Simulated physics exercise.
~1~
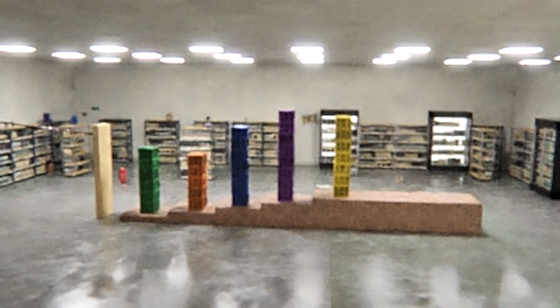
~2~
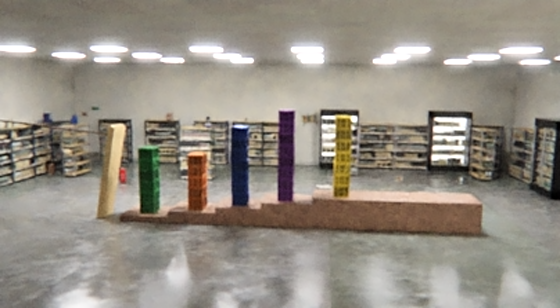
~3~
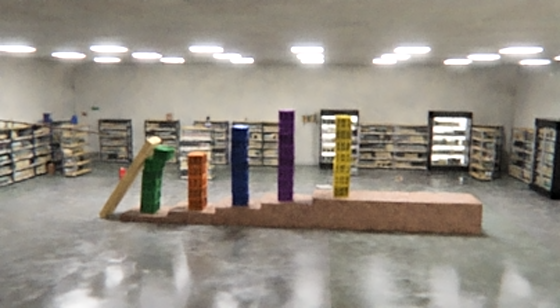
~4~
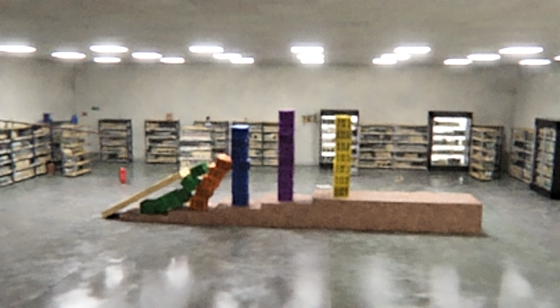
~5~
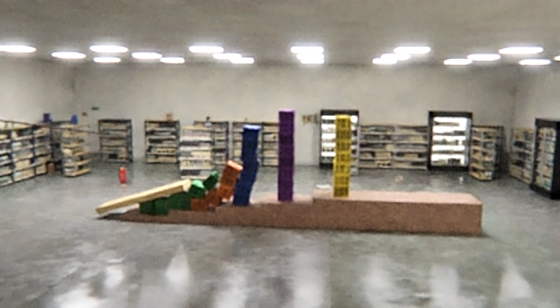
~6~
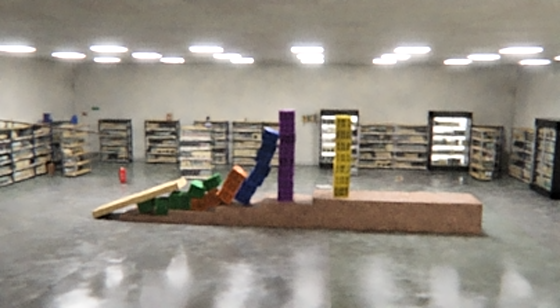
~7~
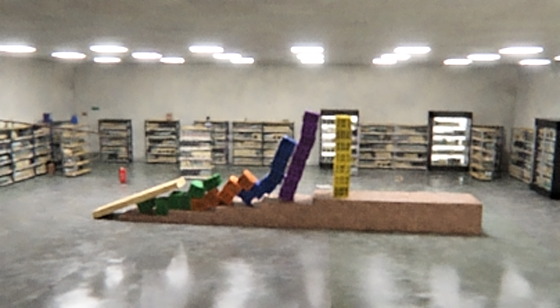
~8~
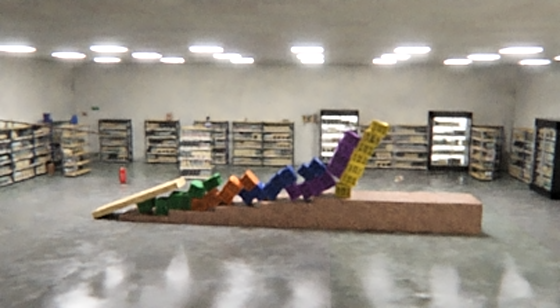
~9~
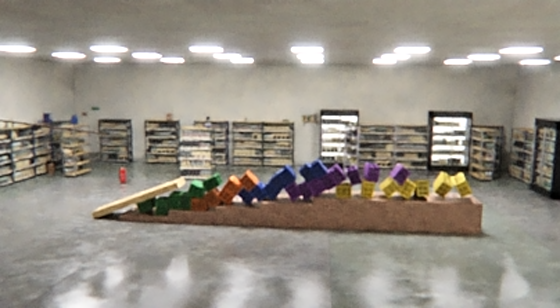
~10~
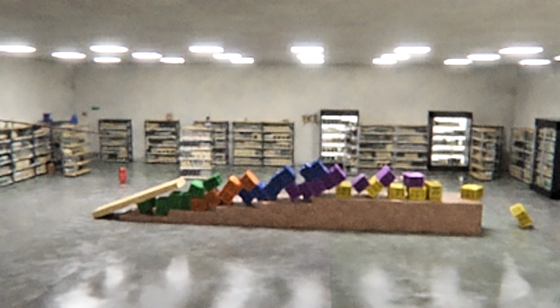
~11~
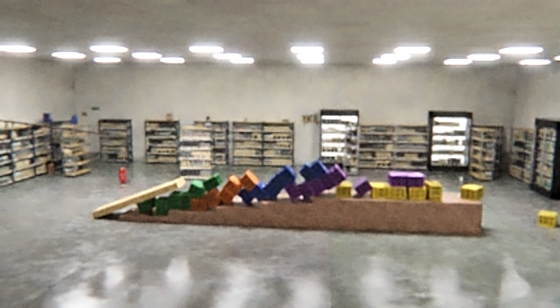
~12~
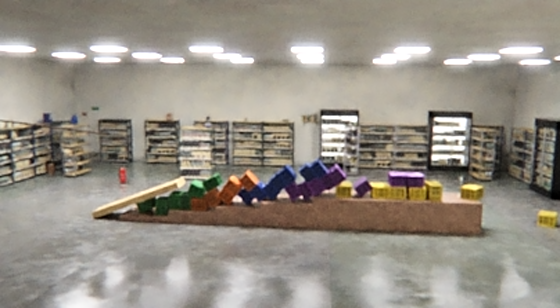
To begin with, a pale upright board stands at the left of a row of green, orange, blue, purple and yellow crate piles on low steps in a large room lined with shelves. The board tips to the right and leans into the green pile, which topples against the orange one. Orange then slumps into blue, and blue bends over into purple. The purple pile tilts into the yellow, which breaks apart and spills rightward along the top step. One yellow crate drops to the floor at the right, and the toppled crates come to rest with the board slanting at the left.
